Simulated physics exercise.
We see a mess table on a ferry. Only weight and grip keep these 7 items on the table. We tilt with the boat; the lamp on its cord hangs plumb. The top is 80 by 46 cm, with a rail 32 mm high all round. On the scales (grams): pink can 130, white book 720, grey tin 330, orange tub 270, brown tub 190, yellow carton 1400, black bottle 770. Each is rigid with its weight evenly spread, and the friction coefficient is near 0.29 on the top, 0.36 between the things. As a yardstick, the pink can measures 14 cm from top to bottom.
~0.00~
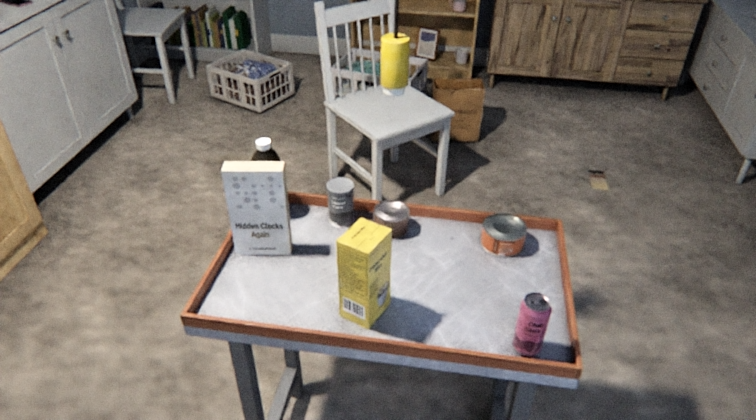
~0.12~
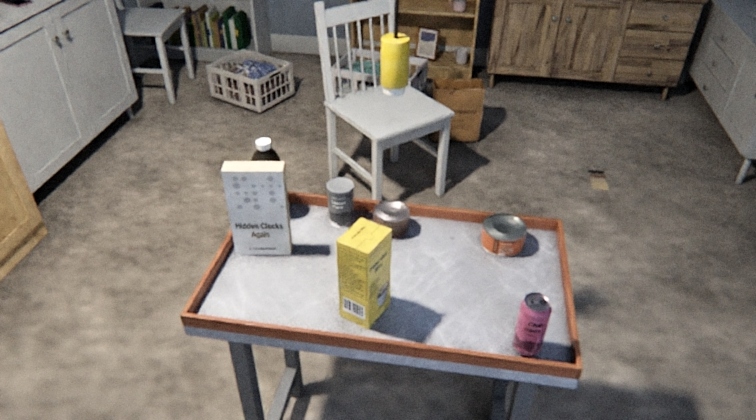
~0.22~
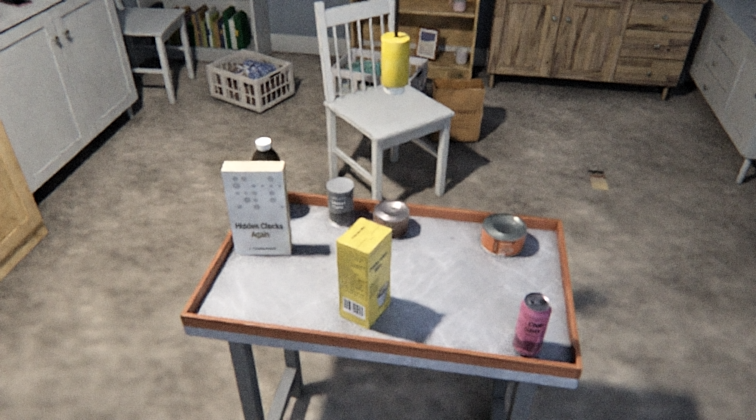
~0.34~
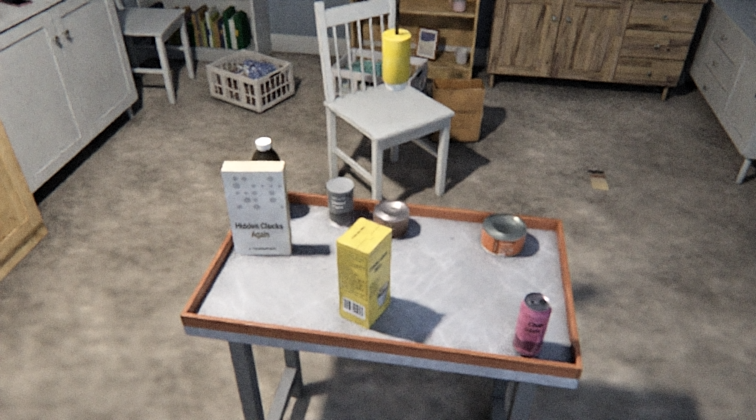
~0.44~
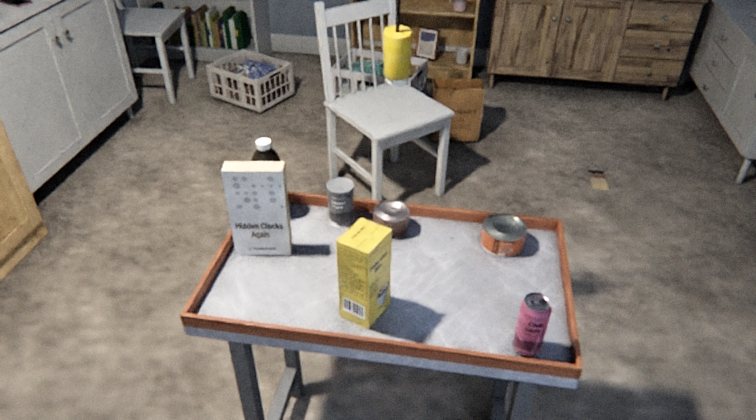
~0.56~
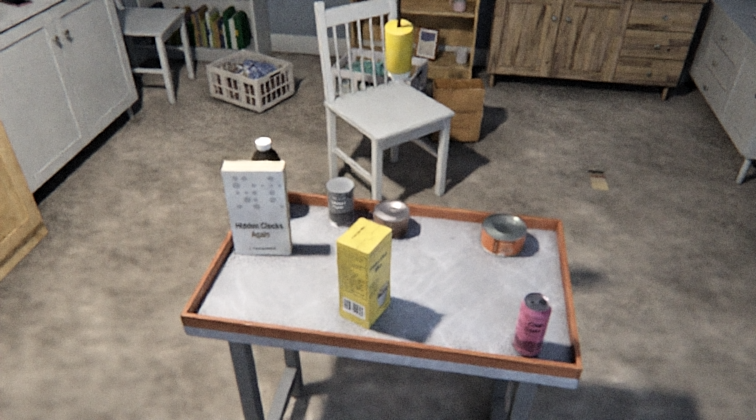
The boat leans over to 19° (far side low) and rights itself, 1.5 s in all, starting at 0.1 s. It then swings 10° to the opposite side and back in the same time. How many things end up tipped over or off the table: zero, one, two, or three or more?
Lost: Two.
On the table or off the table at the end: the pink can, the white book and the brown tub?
The pink can ends on the table; the white book ends off the table; the brown tub ends on the table.
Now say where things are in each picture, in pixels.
The first picture shows boat level; pink can (532, 326); white book (259, 210).
The second picture shows boat level; brown tub (391, 220); yellow carton (365, 274).
The third picture shows boat heeled 1°, far side down; grey tin (341, 203).
The fourth picture shows boat heeled 4°, far side down; orange tub (503, 235); brown tub (391, 220).
The fifth picture shows boat heeled 8°, far side down; yellow carton (365, 274).
The sixth picture shows boat heeled 13°, far side down; pink can (532, 326); white book (259, 210).
After 1.06 s, boat heeled 16°, far side down; black bottle now off the table; white book tipped 66° from how it sat near (269, 186); pink can slid 3 cm near (531, 316).
After 1.46 s, boat heeled 2°, far side down; white book now off the table; pink can slid 4 cm near (531, 311); yellow carton slid 5 cm.
After 1.76 s, boat heeled 1°, near side down; pink can slid 4 cm near (531, 311); yellow carton slid 5 cm; brown tub slid 2 cm.
At rest (3.6 s), off the table, white book and black bottle; not toppled but over 5 cm from the start, yellow carton; the other 4 in place, give or take 5 cm. In the last view, pink can near (531, 311), white book near (304, 263).
